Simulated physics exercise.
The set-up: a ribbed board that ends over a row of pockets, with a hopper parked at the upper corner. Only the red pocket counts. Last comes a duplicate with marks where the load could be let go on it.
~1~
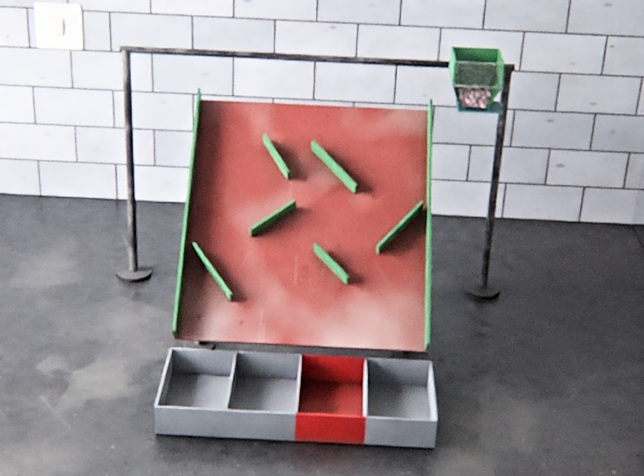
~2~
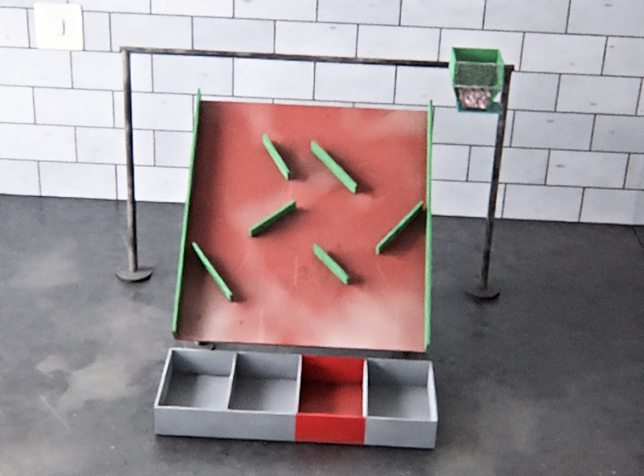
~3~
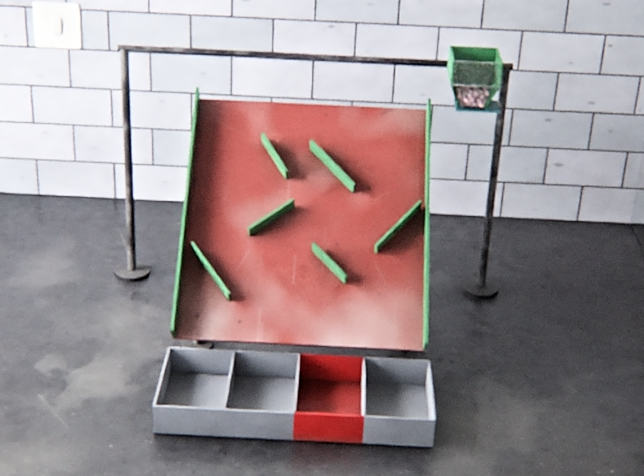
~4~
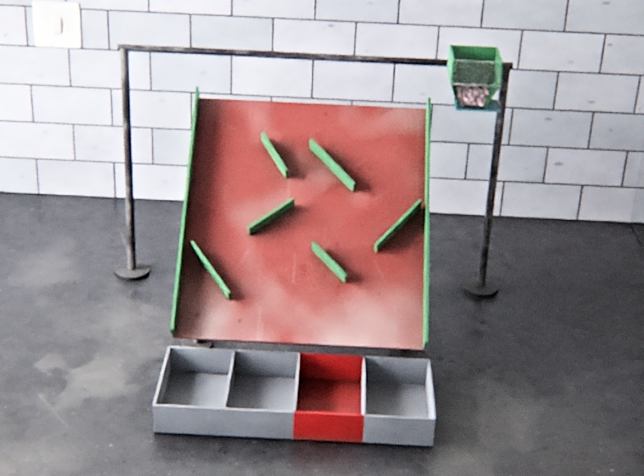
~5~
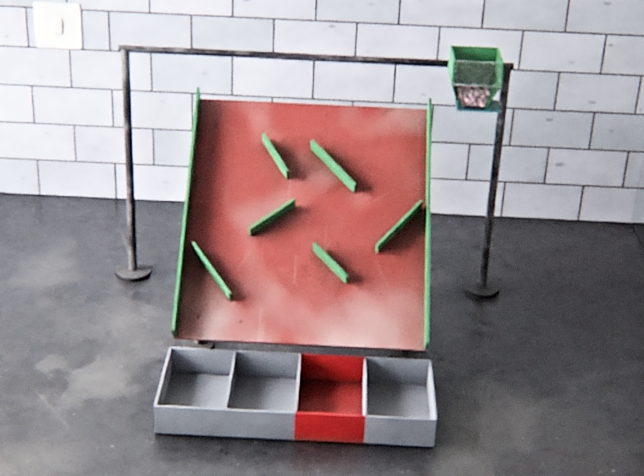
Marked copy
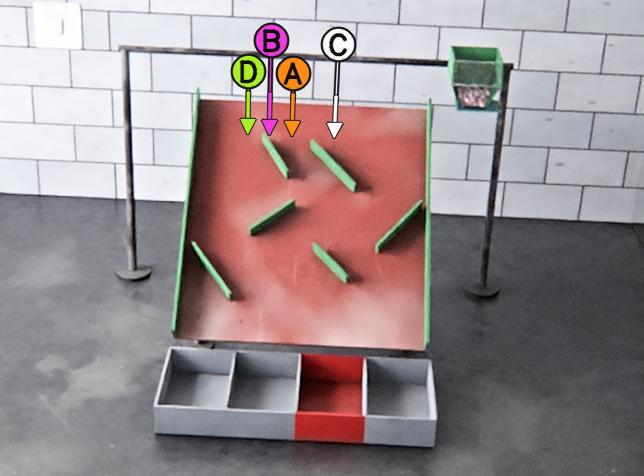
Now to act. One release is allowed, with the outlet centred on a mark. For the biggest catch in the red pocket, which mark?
The best mark is C.
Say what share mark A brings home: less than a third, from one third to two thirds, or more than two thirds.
Mark A gives less than a third.
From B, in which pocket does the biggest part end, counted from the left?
It is the fourth one.
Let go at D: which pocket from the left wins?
It is the second one.
On the marked copy, mark A meets the board at (292, 130); mark B meets the board at (269, 129); mark C meets the board at (334, 132); mark D meets the board at (247, 128).
With A, a small part in the red pocket, about two thirds in other pockets, about a quarter outside the box.
With B, a small part in the red pocket, about two thirds in other pockets, about a quarter outside the box.
With C, about a third in the red pocket, about half in other pockets, about a quarter outside the box.
With D, a small part in the red pocket, most in other pockets, a small part outside the box.
